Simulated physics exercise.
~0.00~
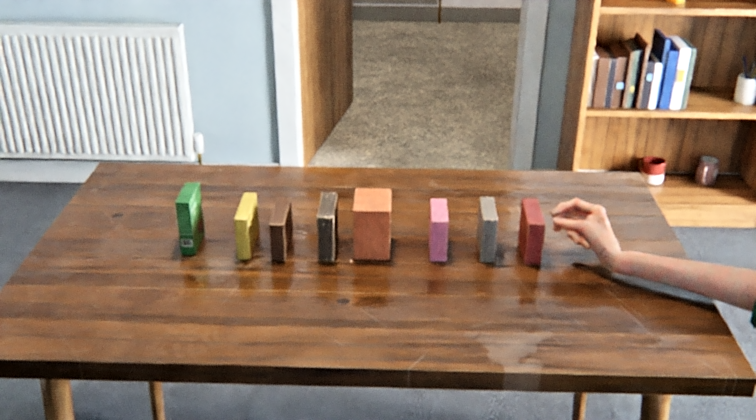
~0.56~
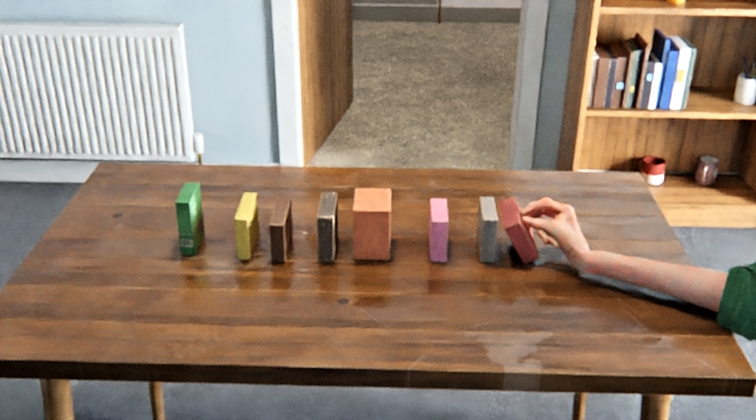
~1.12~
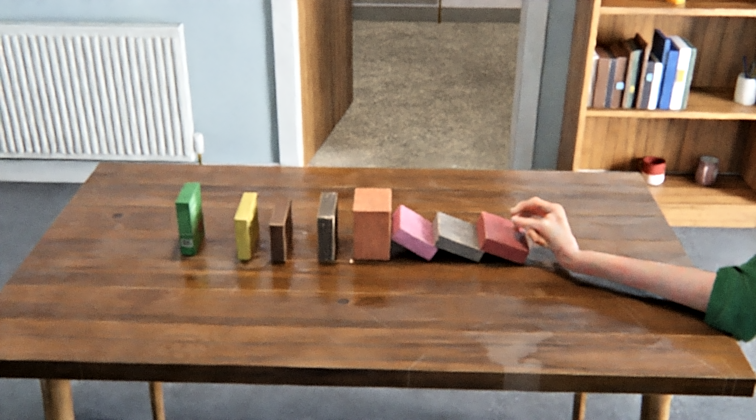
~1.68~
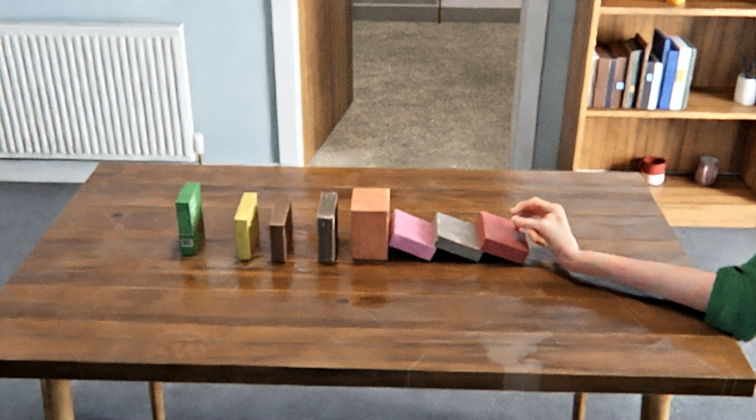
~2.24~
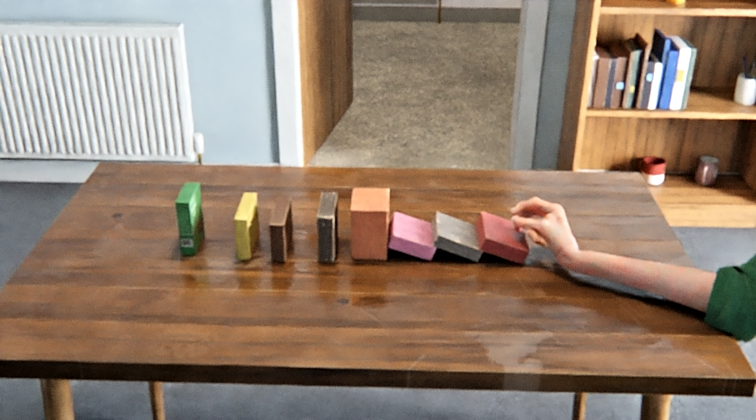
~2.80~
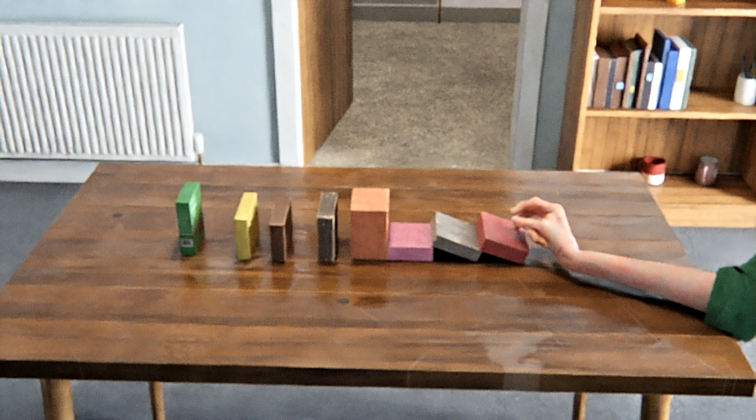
Hand tipping a red block leftward, toppling grey and pink ones against a thick orange block that stays standing with the rest.
